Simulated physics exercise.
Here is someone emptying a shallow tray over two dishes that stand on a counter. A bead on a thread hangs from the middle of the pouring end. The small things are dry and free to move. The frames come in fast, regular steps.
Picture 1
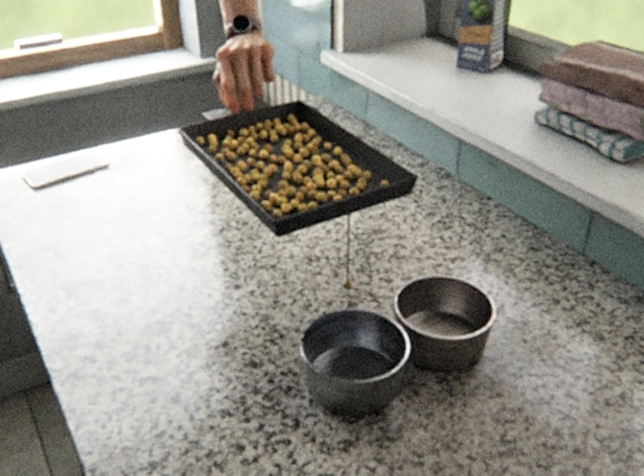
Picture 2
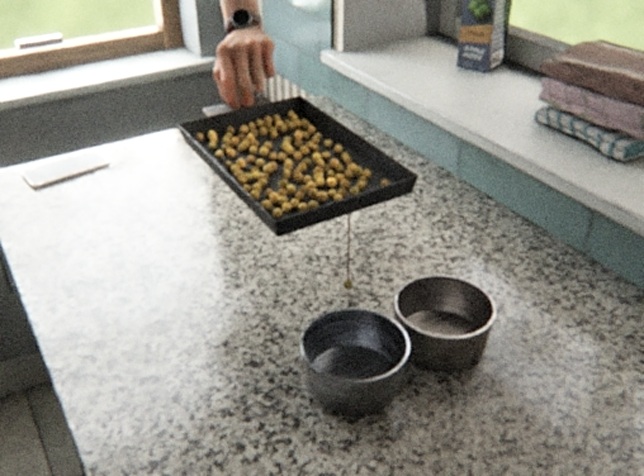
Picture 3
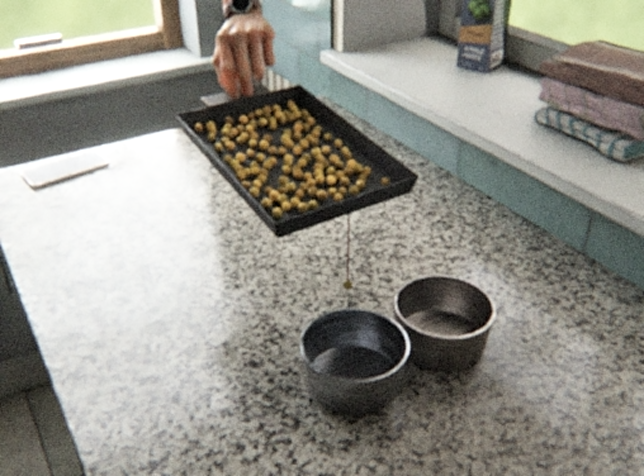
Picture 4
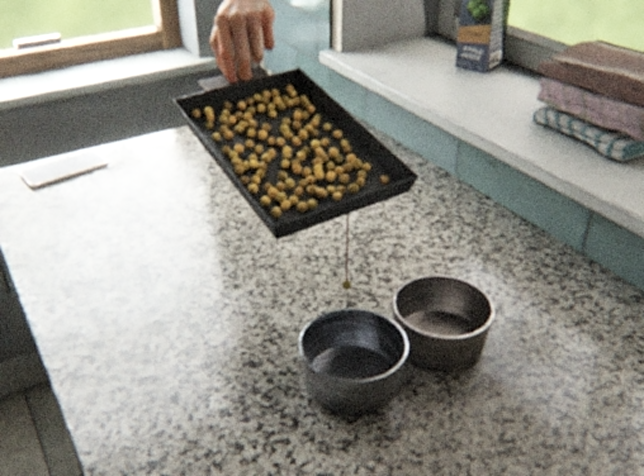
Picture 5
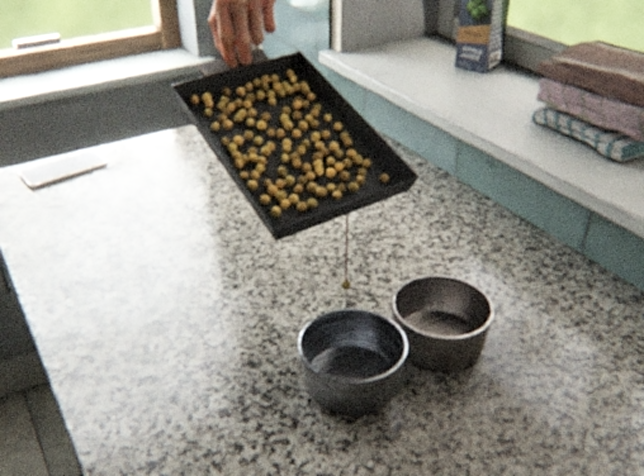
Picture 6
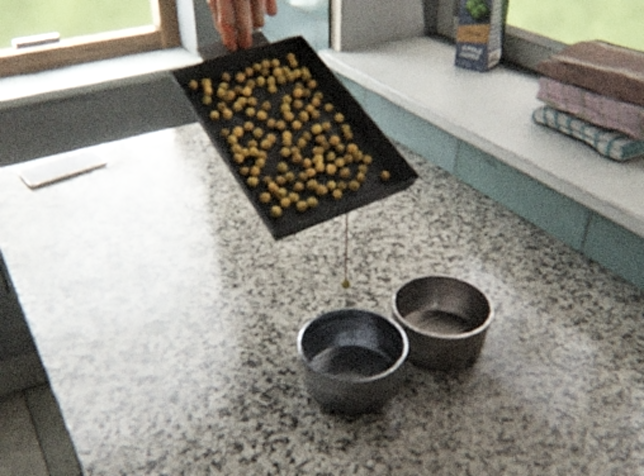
On a speckled counter by a window, a hand raises the back of a dark tray of small yellowish balls above two bowls.
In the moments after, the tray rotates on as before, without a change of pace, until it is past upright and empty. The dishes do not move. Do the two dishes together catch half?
They take over half between them.
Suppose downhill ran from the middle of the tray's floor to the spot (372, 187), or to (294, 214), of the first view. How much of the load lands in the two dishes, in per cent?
First some 30, then 40 per cent.
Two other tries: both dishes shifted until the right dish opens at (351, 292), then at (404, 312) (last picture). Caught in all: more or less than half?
First not half, then the larger part.
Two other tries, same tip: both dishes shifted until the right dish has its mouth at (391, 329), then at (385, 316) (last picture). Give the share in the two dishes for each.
In turn 80 and 80 in a hundred.
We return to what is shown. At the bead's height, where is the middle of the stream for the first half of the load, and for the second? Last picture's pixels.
First near (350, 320), later near (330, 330).
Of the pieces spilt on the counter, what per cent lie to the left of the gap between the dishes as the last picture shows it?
About 90 per cent.
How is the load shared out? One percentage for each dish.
Left dish near 60 in a hundred; right dish near 10.
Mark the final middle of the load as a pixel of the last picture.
Close to (343, 375).
Shortly afterwards, tray tipped steeply; all but a few on the tray; only a few in the air.
Next, tray tipped past a quarter turn; the bulk on the tray; a little in the left dish; only a few outside both; only a few in the air.
Some moments later, tray tipped past a quarter turn; near two thirds in the left dish; a little in the right dish; near a quarter outside both; only a few in the air.
In the end, tray tipped past a quarter turn; near two thirds in the left dish; a little in the right dish; near a quarter outside both; only a few in the air.
